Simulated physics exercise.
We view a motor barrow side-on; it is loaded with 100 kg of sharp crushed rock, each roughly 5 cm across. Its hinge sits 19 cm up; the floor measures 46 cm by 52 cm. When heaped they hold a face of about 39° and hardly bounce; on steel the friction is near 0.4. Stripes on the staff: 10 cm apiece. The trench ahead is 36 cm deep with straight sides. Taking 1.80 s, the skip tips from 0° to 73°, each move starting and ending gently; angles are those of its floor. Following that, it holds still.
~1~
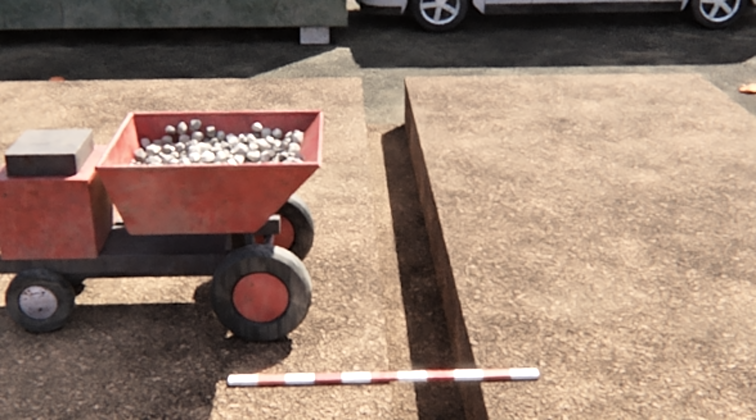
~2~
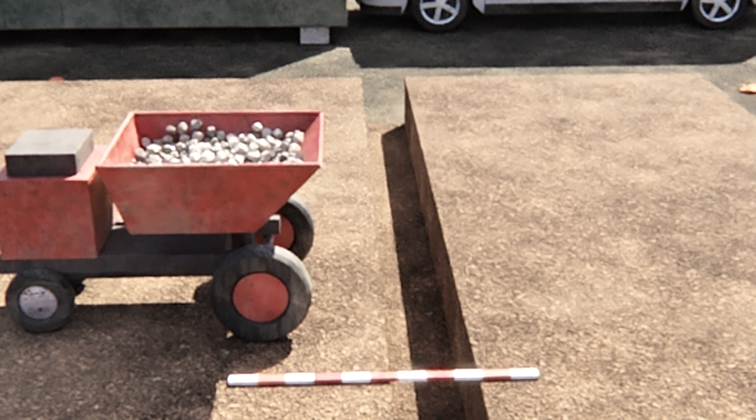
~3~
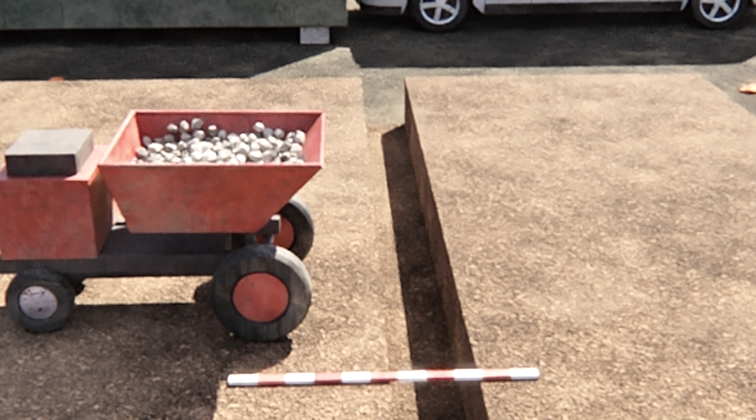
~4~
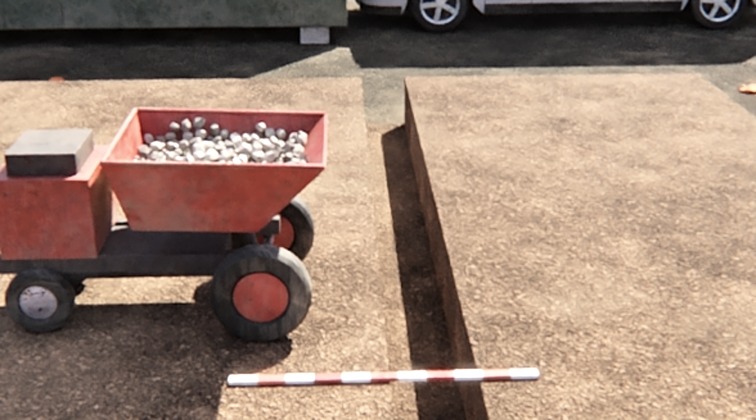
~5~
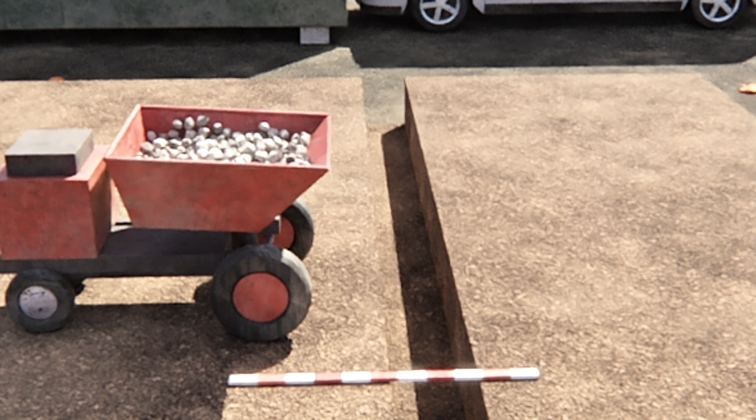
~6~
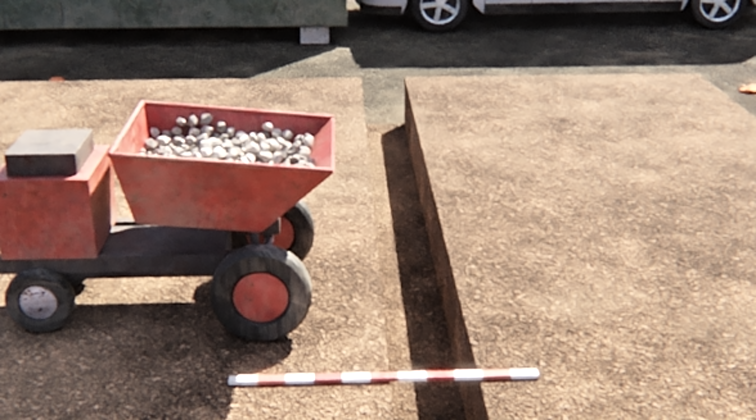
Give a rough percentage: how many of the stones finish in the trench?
92 %.
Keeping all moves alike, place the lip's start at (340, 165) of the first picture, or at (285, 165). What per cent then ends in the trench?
About 75 and 100 per cent.
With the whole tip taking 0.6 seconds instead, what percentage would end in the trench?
Roughly 70% would finish there.
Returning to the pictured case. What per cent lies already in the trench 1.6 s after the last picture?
By that moment, roughly 35 per cent of the load.
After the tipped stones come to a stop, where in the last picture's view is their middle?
In the last view, about (431, 356).
Then, 1.0 s after the last picture the floor is at 62°, 100 % in the skip; the foremost stones are at (400, 249).
Then, 1.6 s after the last picture the floor is at 73°, 61 % in the skip, 36 % in the trench, 3 % past the trench; the foremost stones are at (499, 303).
Then, 2.0 s after the last picture the floor is at 73°, 24 % in the skip, 68 % in the trench, 8 % past the trench; the foremost stones are at (522, 288).
Then, 3.9 s after the last picture the floor is at 73°, 0 % in the skip, 92 % in the trench, 8 % past the trench; the foremost stones are at (524, 288).
